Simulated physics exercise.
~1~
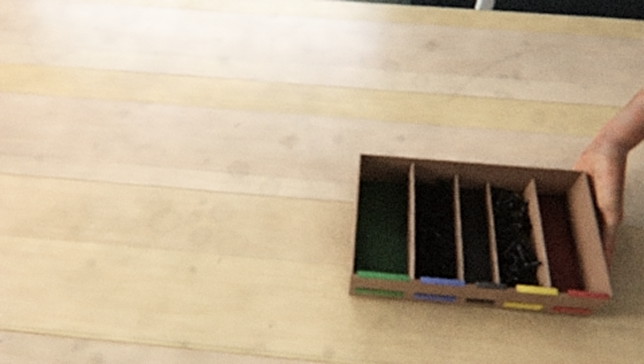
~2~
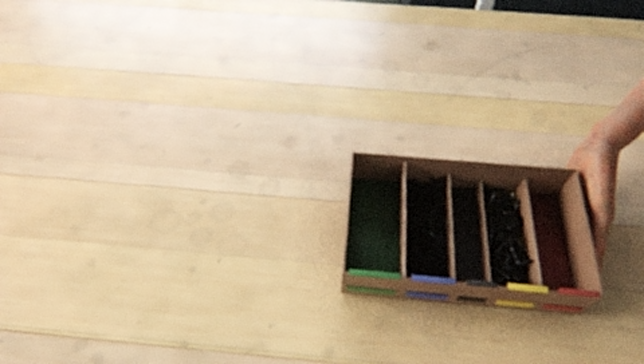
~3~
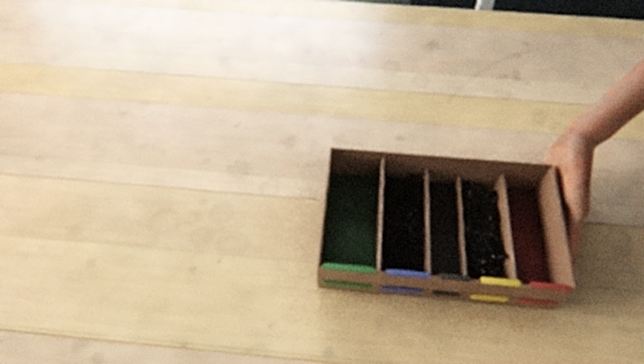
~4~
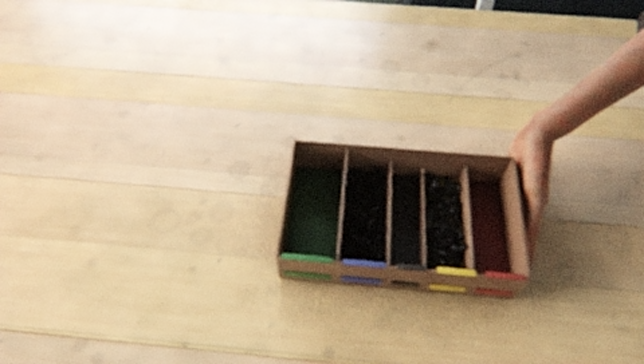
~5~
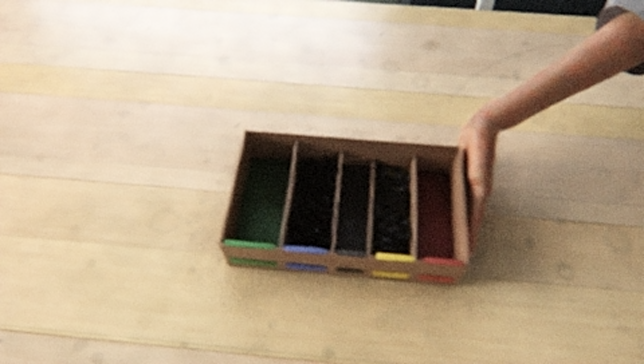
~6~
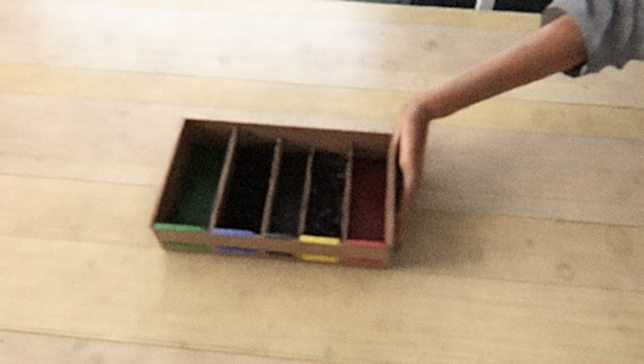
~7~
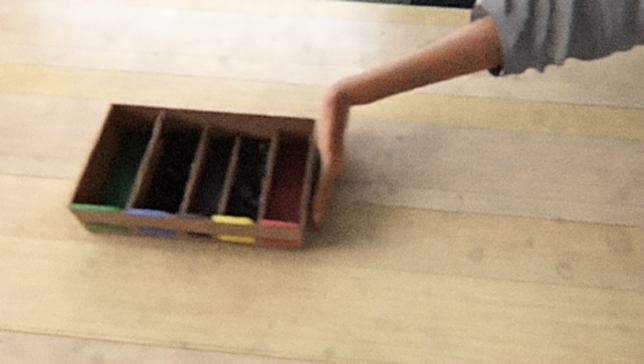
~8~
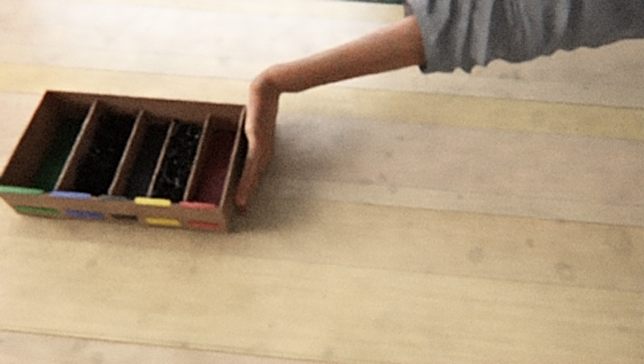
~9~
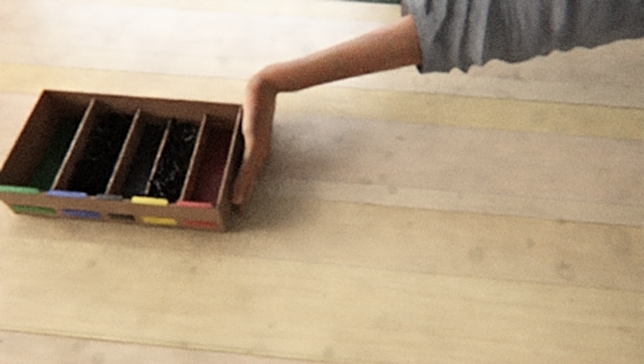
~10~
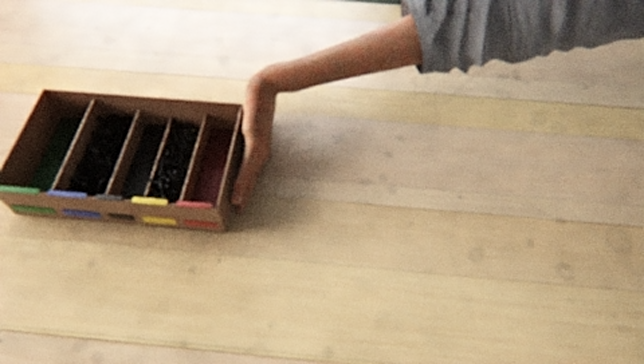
The clip shows a hand pushing a divided tray with small black pieces in some compartments and coloured tabs along its front leftward across a wooden table. The tray slides to the left side and stops, with the hand still resting against its right end.
